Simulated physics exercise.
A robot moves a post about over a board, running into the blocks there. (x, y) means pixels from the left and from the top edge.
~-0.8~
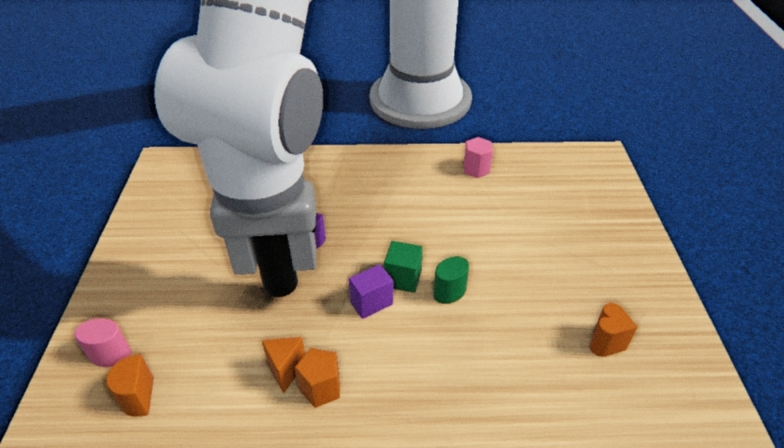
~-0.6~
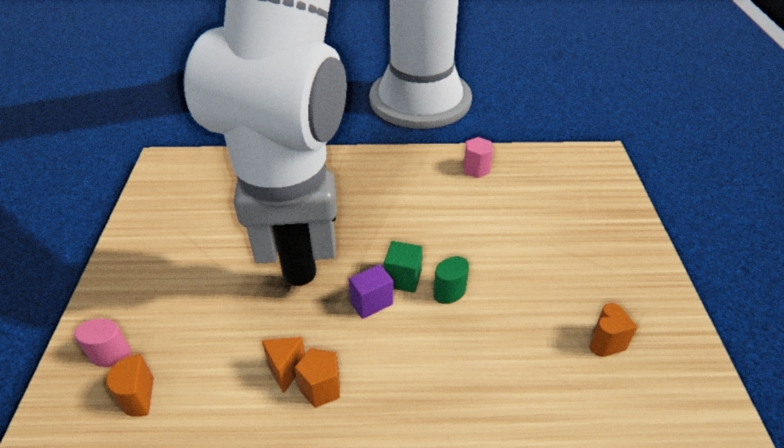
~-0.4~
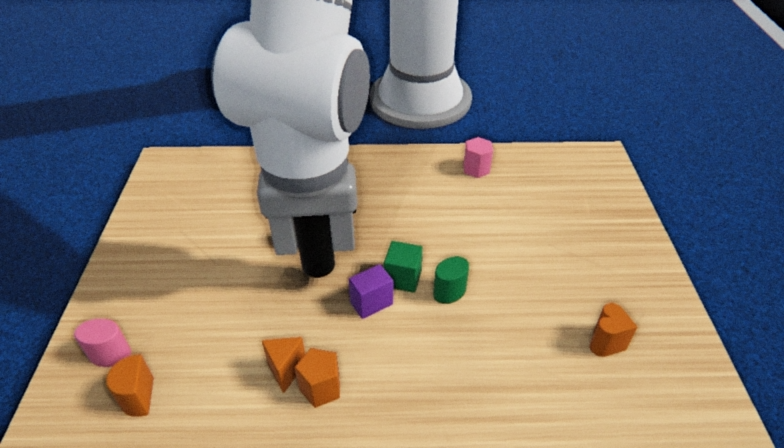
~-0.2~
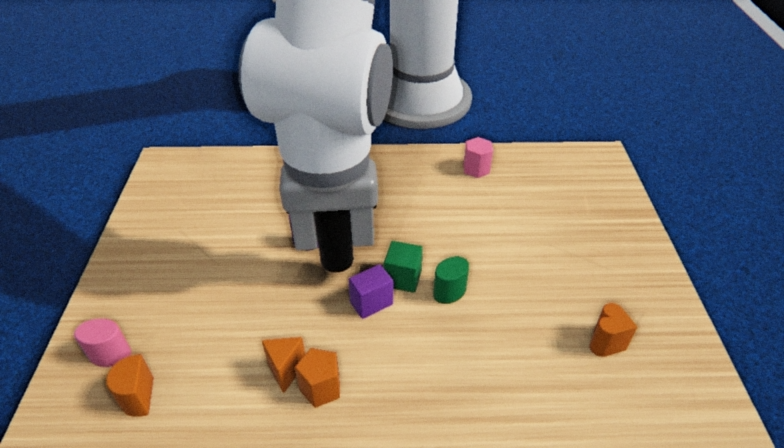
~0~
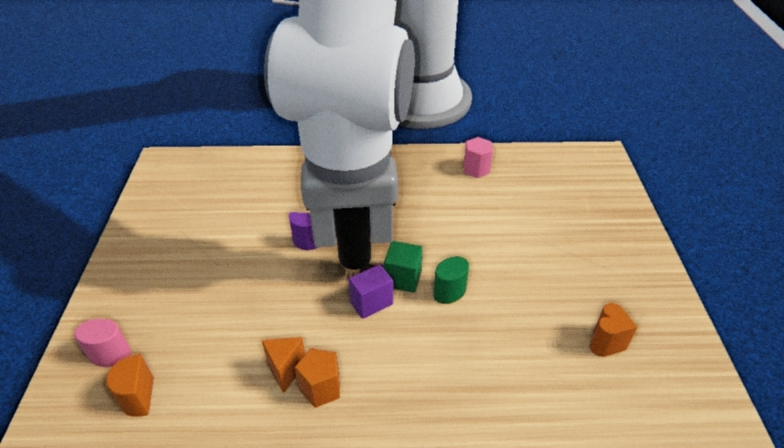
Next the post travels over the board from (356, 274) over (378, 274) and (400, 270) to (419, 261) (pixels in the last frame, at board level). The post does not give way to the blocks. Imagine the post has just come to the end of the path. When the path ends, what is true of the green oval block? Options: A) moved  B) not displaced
Letter A.
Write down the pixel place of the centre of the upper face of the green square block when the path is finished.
I'd place it at (444, 255), taking the centre of its top.
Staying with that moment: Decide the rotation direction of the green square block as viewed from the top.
Top view: Clockwise.
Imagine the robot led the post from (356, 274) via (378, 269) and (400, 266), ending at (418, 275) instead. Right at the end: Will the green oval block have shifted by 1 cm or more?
Yes, I think so.
On the path given first. Halfway along, post at (389, 258); green square block at (422, 254).
At the end, post at (419, 247); purple rectangular block still; green square block at (444, 255), turned 35° clockwise; green oval block at (466, 272).
